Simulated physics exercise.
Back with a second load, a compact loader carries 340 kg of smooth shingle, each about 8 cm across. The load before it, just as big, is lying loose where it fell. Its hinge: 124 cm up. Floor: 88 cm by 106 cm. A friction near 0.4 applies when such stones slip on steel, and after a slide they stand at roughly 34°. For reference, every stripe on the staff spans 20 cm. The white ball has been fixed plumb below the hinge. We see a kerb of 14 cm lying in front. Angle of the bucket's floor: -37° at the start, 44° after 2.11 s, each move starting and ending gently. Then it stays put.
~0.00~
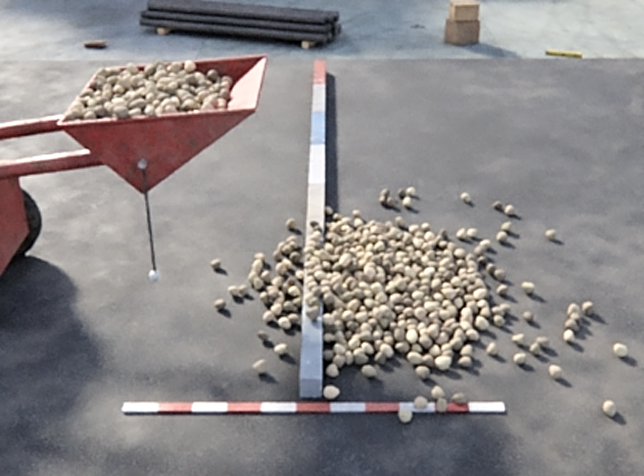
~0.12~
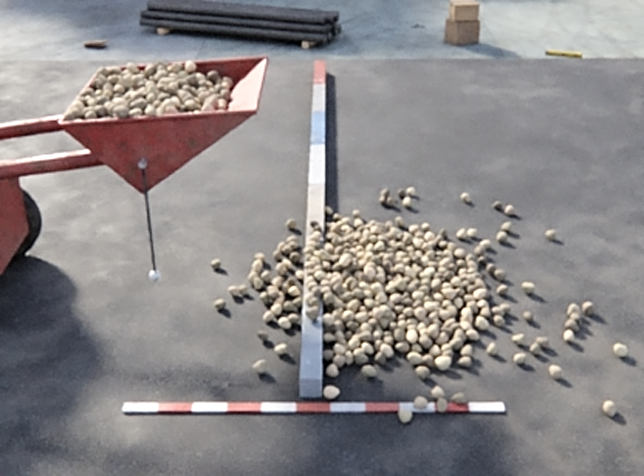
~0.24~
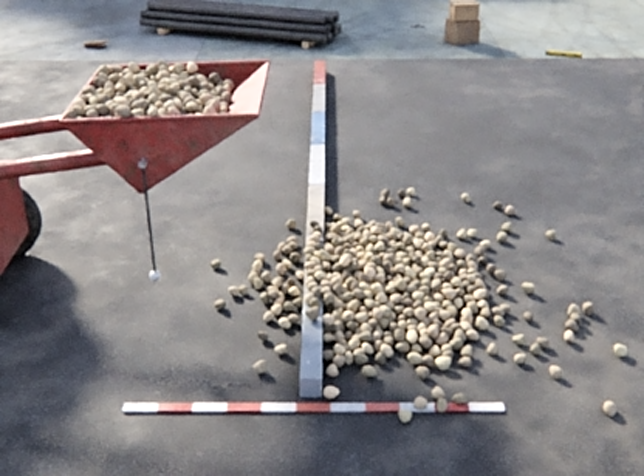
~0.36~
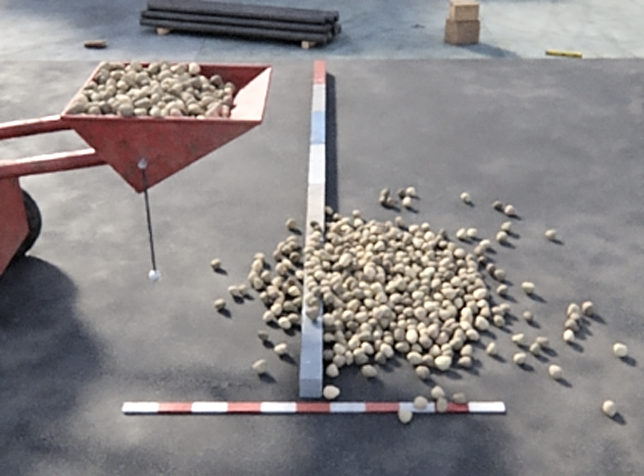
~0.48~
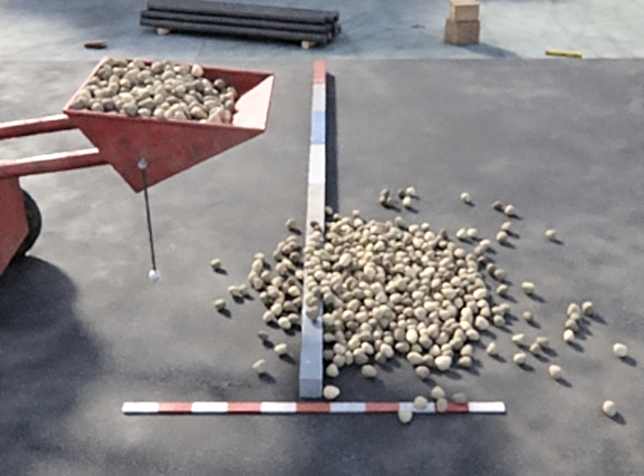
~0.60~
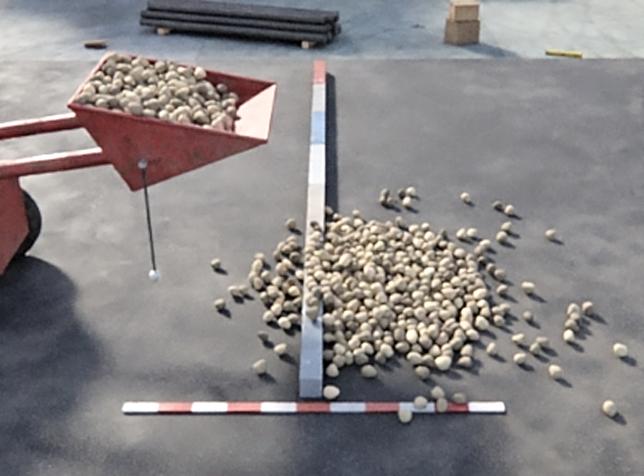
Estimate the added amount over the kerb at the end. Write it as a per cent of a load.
Roughly 17 per cent of a load.
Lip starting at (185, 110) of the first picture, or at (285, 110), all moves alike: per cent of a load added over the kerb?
Around 0 percent, then around 45 percent.
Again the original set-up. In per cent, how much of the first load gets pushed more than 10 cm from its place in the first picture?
5 per cent.
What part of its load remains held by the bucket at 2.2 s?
Roughly 5 per cent remains inside.
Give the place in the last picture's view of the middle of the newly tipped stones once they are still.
I'd put their centre close to (280, 279).
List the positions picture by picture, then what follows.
In the first picture, lip at (255, 110), floor tilted -37°, highest stones at (167, 73). The earlier load is highest near (334, 267), 19 cm above ground level, 10 % on this side of the kerb, 90 % over the kerb.
In the second picture, the bucket is at -36°, its lip at (256, 111); the top of the load is at (159, 75); the stones move at 0.0 m/s on average.
In the third picture, lip at (258, 116), floor tilted -34°, highest stones at (153, 74); the stones move at 0.1 m/s on average.
In the fourth picture, lip at (261, 122), floor tilted -31°, highest stones at (129, 75); the stones move at 0.1 m/s on average.
In the fifth picture, the bucket is at -26°, its lip at (264, 131); the top of the load is at (112, 73); the stones move at 0.2 m/s on average.
In the sixth picture, the bucket is at -21°, its lip at (267, 142); the top of the load is at (114, 67); the stones move at 0.2 m/s on average.
After 1.6 s the floor is at 31°; in per cent of one load, 86 in the bucket, 25 on this side of the kerb, 90 over the kerb; the foremost stones are at (581, 321).
After 2.2 s the floor is at 44°; in per cent of one load, 7 in the bucket, 92 on this side of the kerb, 101 over the kerb; the foremost stones are at (581, 321).
After 2.6 s the floor is at 44°; in per cent of one load, 0 in the bucket, 94 on this side of the kerb, 106 over the kerb; the foremost stones are at (581, 321).
After 5.1 s the floor is at 44°; in per cent of one load, 0 in the bucket, 93 on this side of the kerb, 107 over the kerb; the foremost stones are at (581, 321). Net gain over the kerb, 17.
